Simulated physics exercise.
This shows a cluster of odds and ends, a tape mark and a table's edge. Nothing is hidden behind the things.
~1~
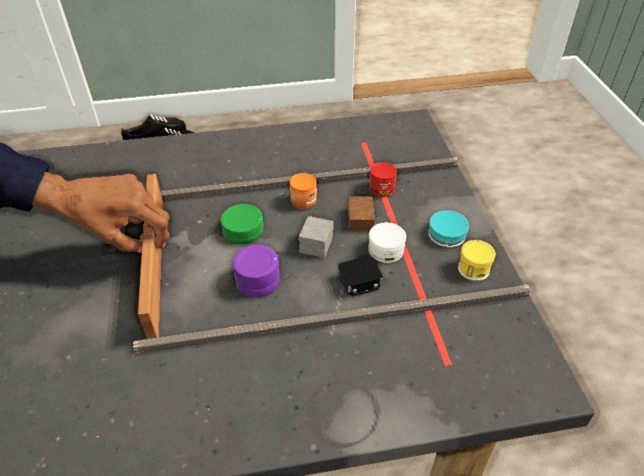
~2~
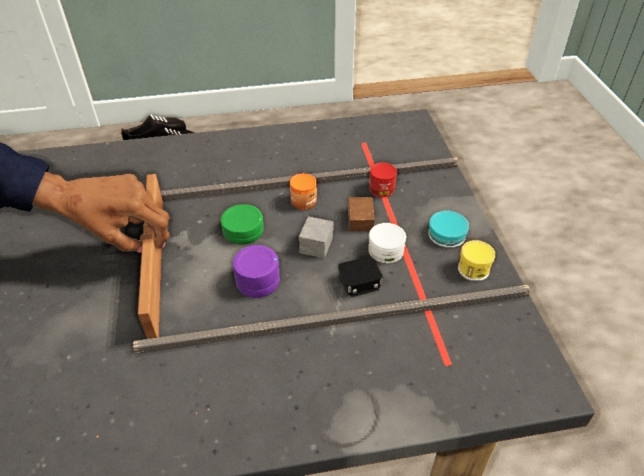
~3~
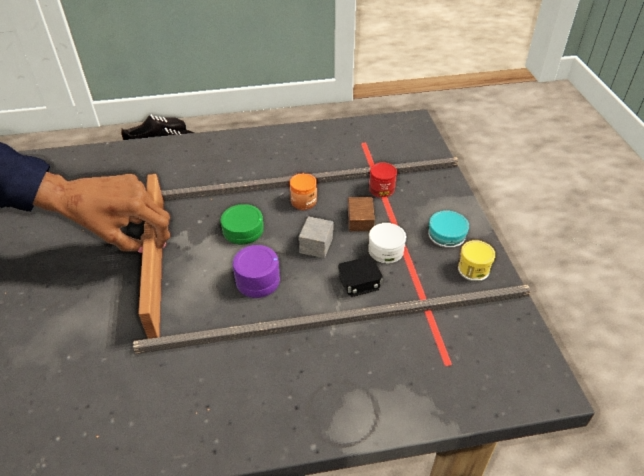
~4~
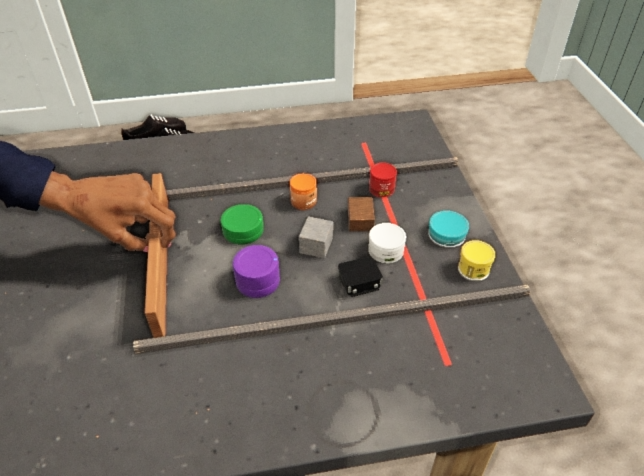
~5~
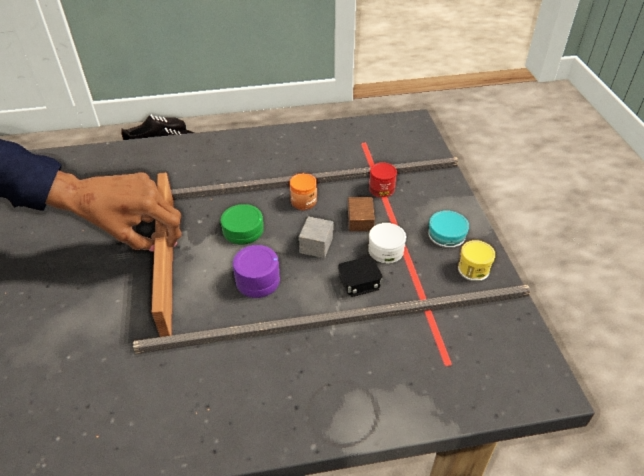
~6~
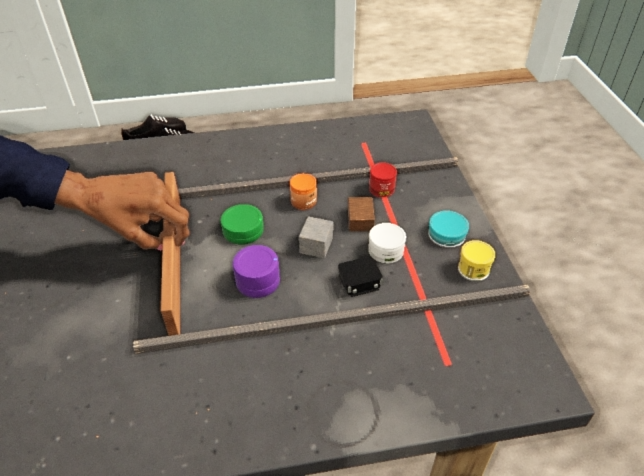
A hand in a dark sleeve grips an upright wooden board at the left of a dark, scuffed tabletop, seen from above at an angle in a pale room. Between two thin rails sit green and purple lids, an orange tub, grey and brown blocks, a black case, and red and white tubs near red tape, with turquoise and yellow pots beyond. The board rests, then the hand slides it slightly rightward, while the objects and camera stay still.
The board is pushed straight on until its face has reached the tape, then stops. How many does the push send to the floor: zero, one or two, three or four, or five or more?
The number that fall off is zero.
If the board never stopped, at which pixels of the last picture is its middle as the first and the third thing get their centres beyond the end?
At (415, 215) for the first, at (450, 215) for the third.
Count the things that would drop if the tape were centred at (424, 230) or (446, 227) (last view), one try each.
It would be 1 and 2.
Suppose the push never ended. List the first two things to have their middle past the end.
Earliest first: The turquoise pot, the brown block.
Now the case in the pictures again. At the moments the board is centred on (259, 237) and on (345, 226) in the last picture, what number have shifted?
First 2, then 7.
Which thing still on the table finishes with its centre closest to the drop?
Foremost is the turquoise pot.
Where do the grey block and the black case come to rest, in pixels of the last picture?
The grey block at (411, 224), the black case at (435, 283).
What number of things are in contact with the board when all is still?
It touches 5.
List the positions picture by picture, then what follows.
The first picture shows yellow pot (476, 261); turquoise pot (448, 229); red tub (383, 180); board (152, 250); tape (398, 233).
The second picture shows turquoise pot (448, 229); black case (360, 278).
The third picture shows red tub (383, 180); purple lid (257, 271).
The fourth picture shows yellow pot (476, 261); green lid (242, 224).
The fifth picture shows turquoise pot (448, 229); white tub (387, 243).
The sixth picture shows yellow pot (476, 261); turquoise pot (448, 229); red tub (383, 180); board (172, 248); tape (398, 233).
Soon after, none off yet; yellow pot at rest near (476, 261); turquoise pot at rest near (448, 229); red tub at rest near (383, 180).
In the end, the number that fall off is zero.
